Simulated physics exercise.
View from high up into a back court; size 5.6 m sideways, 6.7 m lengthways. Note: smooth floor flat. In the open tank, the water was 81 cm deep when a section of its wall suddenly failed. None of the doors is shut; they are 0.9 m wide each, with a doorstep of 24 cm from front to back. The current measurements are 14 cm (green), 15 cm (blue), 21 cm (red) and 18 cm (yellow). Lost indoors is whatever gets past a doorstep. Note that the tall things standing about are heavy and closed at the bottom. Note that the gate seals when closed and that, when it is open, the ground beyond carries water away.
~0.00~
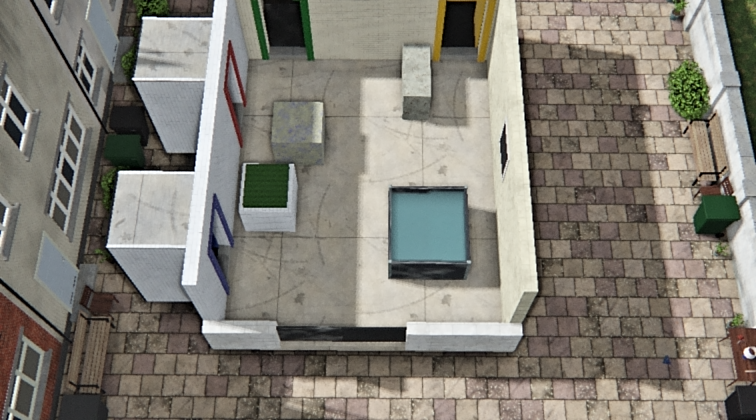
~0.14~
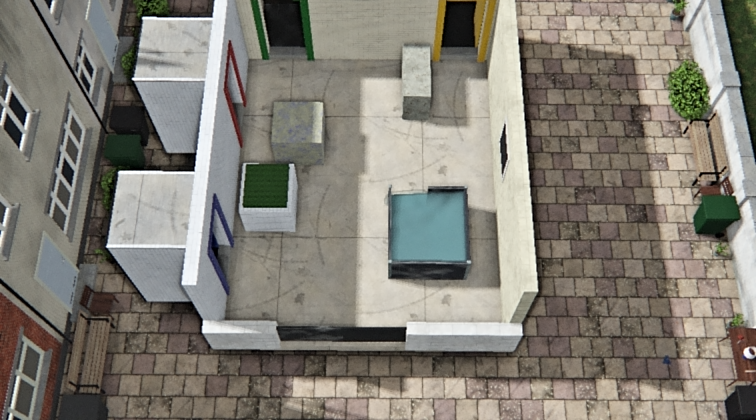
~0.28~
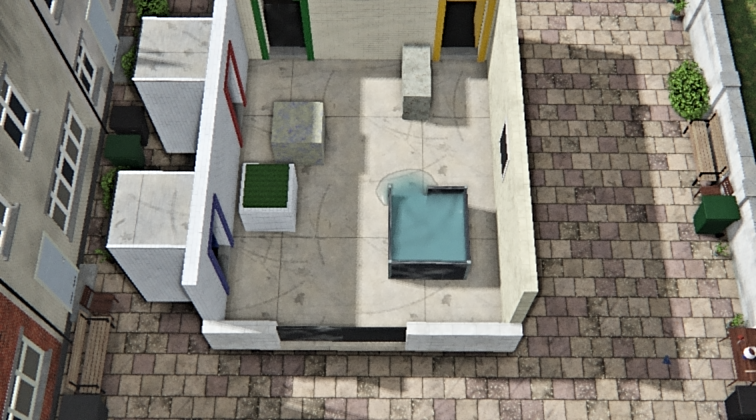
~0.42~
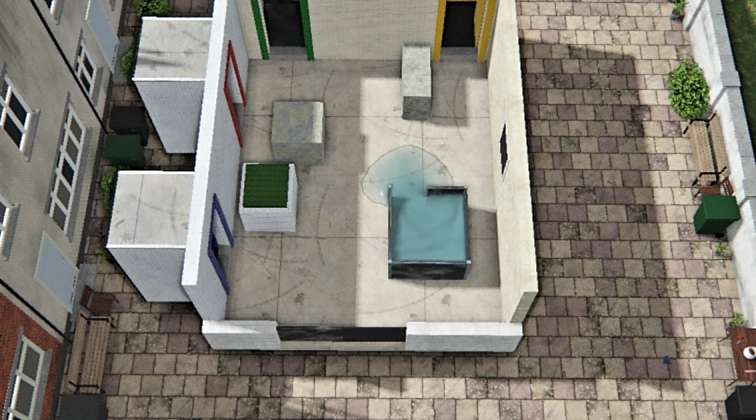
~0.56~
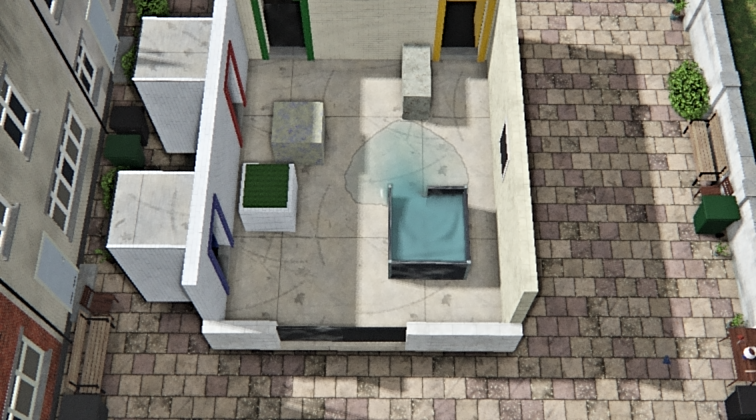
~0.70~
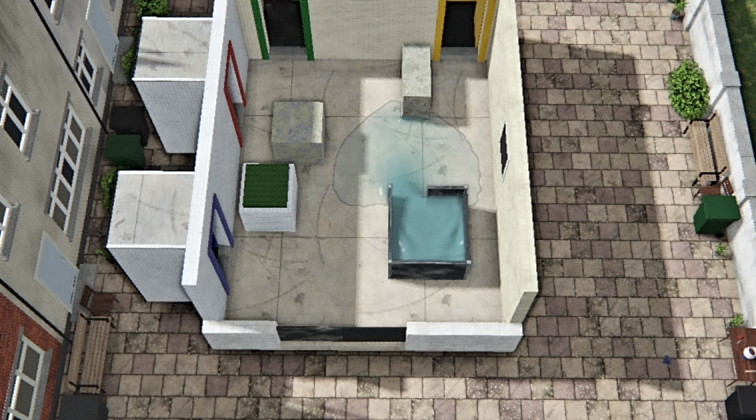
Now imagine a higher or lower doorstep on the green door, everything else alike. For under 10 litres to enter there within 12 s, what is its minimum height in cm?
Its minimum height would be about 14 cm.
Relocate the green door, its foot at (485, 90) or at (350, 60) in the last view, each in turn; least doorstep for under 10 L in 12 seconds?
You'd want roughly 18 cm there first, then roughly 22 cm.
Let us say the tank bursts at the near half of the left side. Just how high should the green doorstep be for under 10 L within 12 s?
You'd want it roughly 7.0 centimetres tall.
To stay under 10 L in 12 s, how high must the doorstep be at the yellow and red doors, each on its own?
Some 20 cm for yellow, some 6.5 cm for red.
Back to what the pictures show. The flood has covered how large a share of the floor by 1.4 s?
Roughly 35 percent of the floor is wet.
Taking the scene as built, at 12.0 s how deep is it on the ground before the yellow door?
The depth there is around 7.5 cm.
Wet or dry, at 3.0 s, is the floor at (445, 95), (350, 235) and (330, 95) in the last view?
One by one: Drenched, clear, drenched.
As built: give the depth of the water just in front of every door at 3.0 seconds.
Door by door, in centimetres - green 12, blue 0, red 4, yellow 18.
After 1.4 s water covers 35 % of the floor, deepest (34 cm) near (403, 198); it has not reached the green door.
After 3.0 s water covers 45 % of the floor, deepest (29 cm) near (249, 59); 12 cm at the green door, 6 litres in over its 14 cm doorstep.
After 12.0 s water covers 100 % of the floor, deepest (10 cm) near (431, 335); 7 cm at the green door, 10 litres in over its 14 cm doorstep.
At the green door as built, the water arrived by 1.9 s and peaked near 18 cm at 2.2 s.
Run again over the same 12 s with other heights there, 20 litres in over 12 cm, 5 litres over 16 cm. The limit of 10 litres is kept from about 14 cm up.
